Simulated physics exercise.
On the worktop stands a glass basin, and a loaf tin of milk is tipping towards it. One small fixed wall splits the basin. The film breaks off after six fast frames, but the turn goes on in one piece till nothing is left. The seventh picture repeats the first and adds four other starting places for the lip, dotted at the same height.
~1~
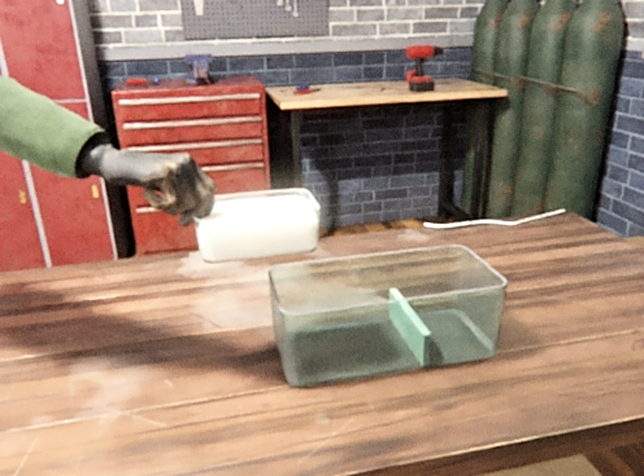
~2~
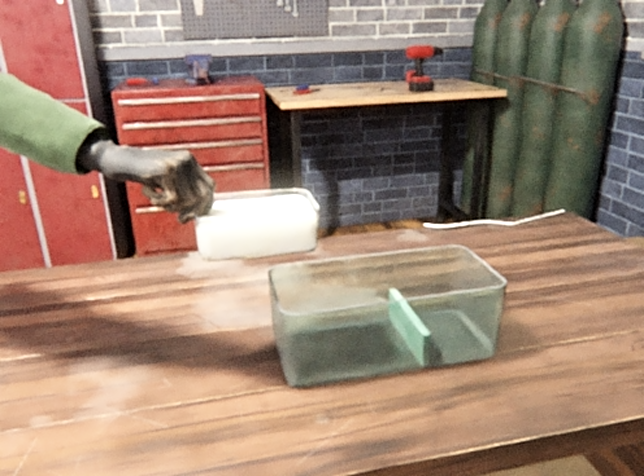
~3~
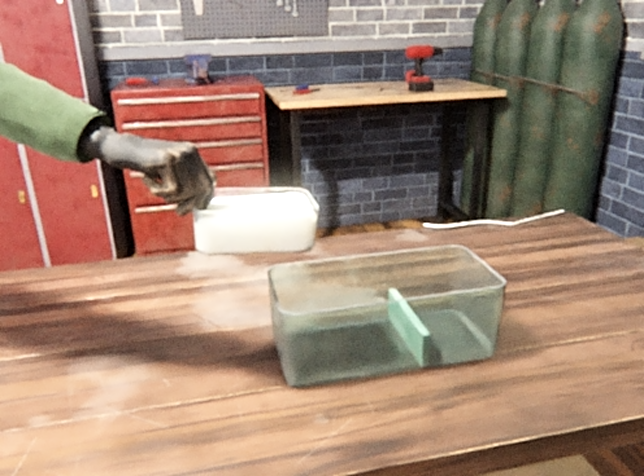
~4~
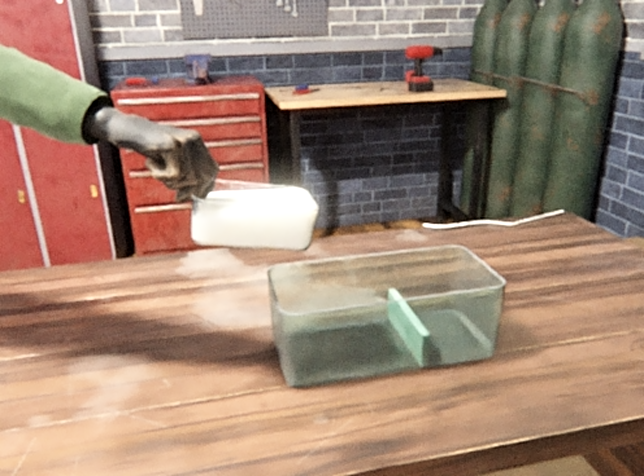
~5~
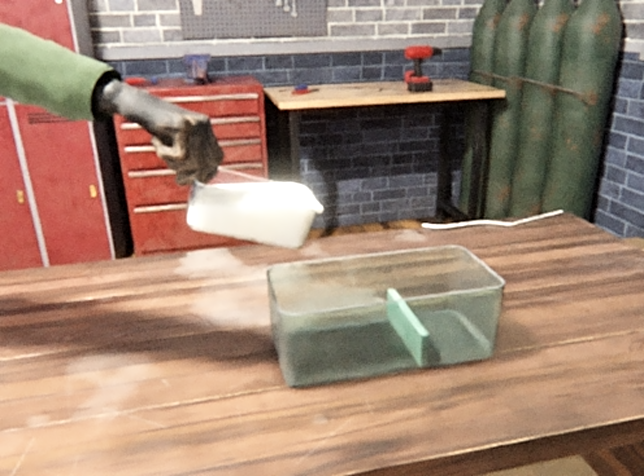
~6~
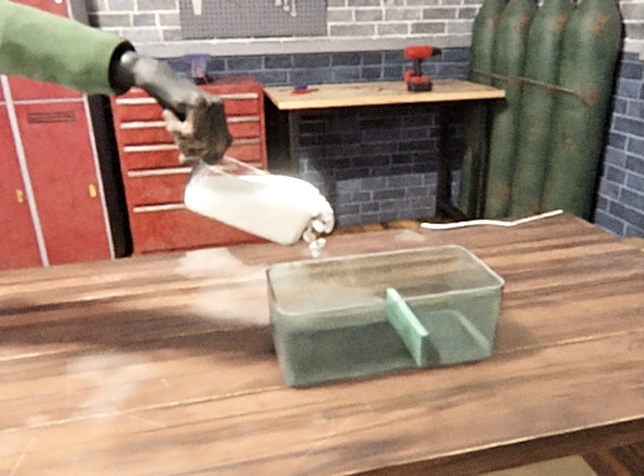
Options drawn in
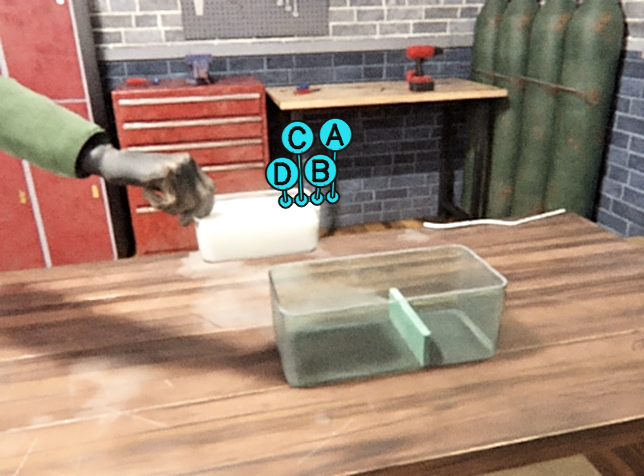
A gloved hand tilted a clear loaf-shaped container of milk down to the right, near a glass basin with a green divider on a wooden worktop, until a little milk slipped over the lip.
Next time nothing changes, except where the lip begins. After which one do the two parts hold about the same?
A.
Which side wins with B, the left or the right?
The left side.
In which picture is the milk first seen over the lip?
In picture 5.
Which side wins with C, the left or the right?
The left side.
On the marked copy, A at (332, 196); B at (317, 198); C at (301, 199); D at (285, 201).
For dot A, about 51 % ends left of the wall and 46 % right of it; 4 % is lost outside.
For dot B, about 85 % ends left of the wall and 12 % right of it; 4 % is lost outside.
For dot C, about 94 % ends left of the wall and 3 % right of it; 3 % is lost outside.
For dot D, about 94 % ends left of the wall and 3 % right of it; 3 % is lost outside.
